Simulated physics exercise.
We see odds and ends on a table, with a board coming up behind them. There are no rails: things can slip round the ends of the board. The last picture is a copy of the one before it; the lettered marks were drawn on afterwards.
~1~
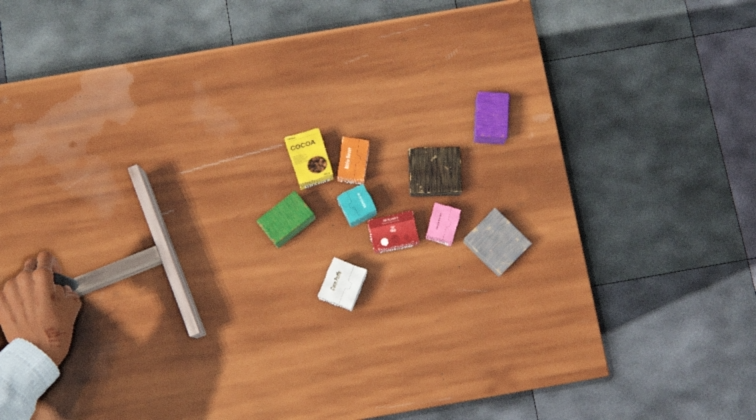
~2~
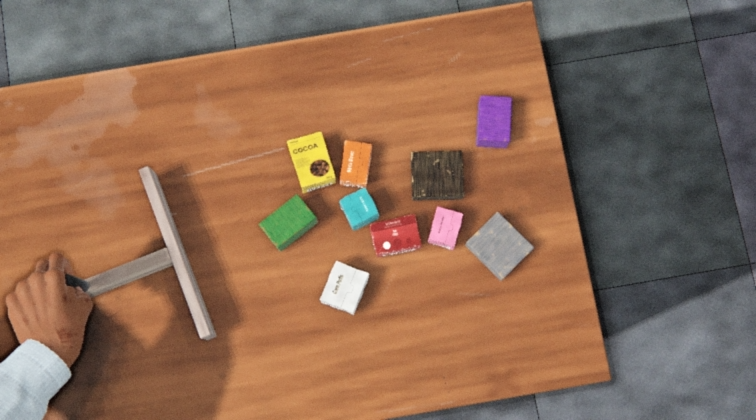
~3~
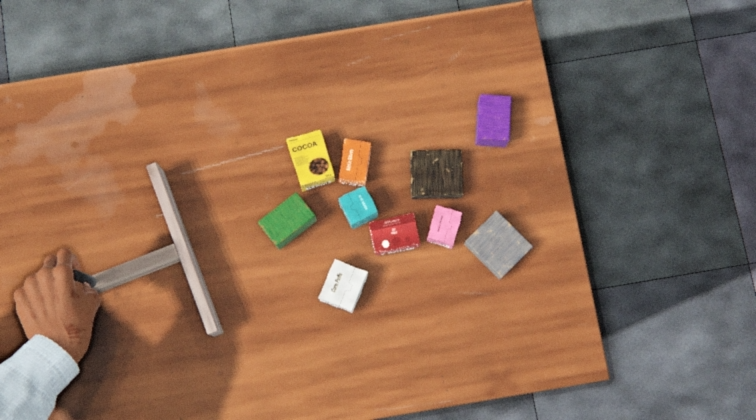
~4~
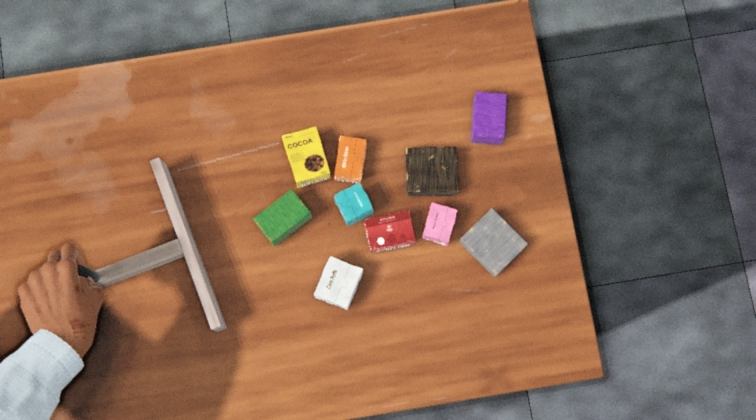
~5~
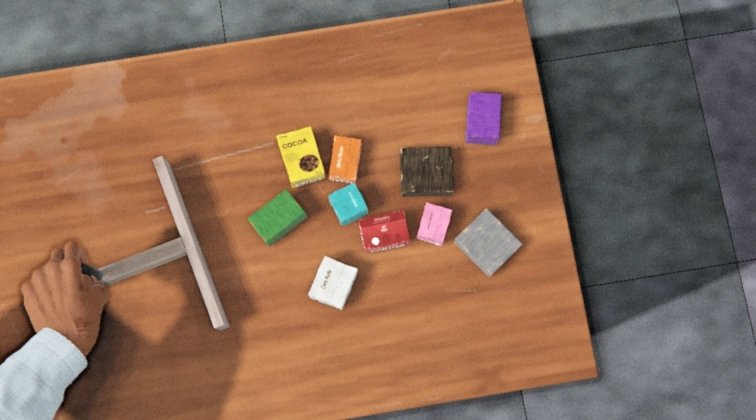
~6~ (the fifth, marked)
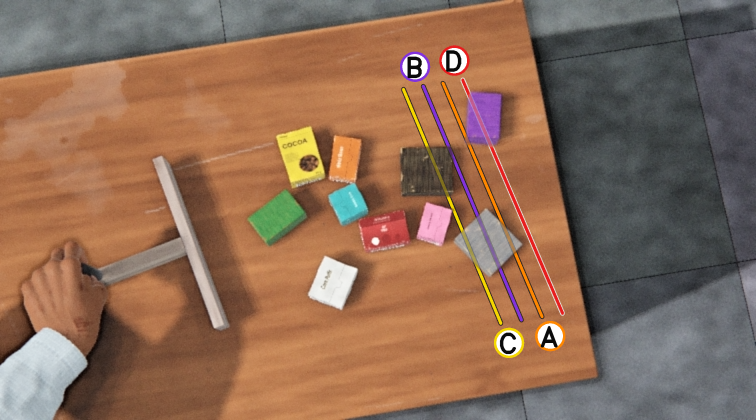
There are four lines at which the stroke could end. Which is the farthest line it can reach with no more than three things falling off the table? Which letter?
At A, and not beyond.
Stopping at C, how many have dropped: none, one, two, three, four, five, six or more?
In all, none.
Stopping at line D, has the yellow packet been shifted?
By then, yes.
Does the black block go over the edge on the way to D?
Yes.
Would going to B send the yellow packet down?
No.
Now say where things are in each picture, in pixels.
The first picture shows board (163, 249); turquoise box (357, 206); yellow packet (309, 159).
The second picture shows board (174, 251); black block (437, 176).
The third picture shows board (182, 247); red box (394, 234).
The fourth picture shows board (185, 242); white packet (339, 283).
The fifth picture shows board (188, 241); purple block (483, 119); orange box (346, 160); turquoise box (348, 205).
On the marked copy, A at (492, 198); B at (471, 201); C at (451, 204); D at (512, 195).
Following A. Soon after the start, board (297, 223); white packet (351, 274); turquoise box (364, 201).
Later, board (406, 206); purple block (509, 102); black block (498, 150).
In the end, board (491, 192); grey block over the edge; black block over the edge; two fallen.
As for the rest, B is within the limit but short; C is within the limit but short; D drops four.
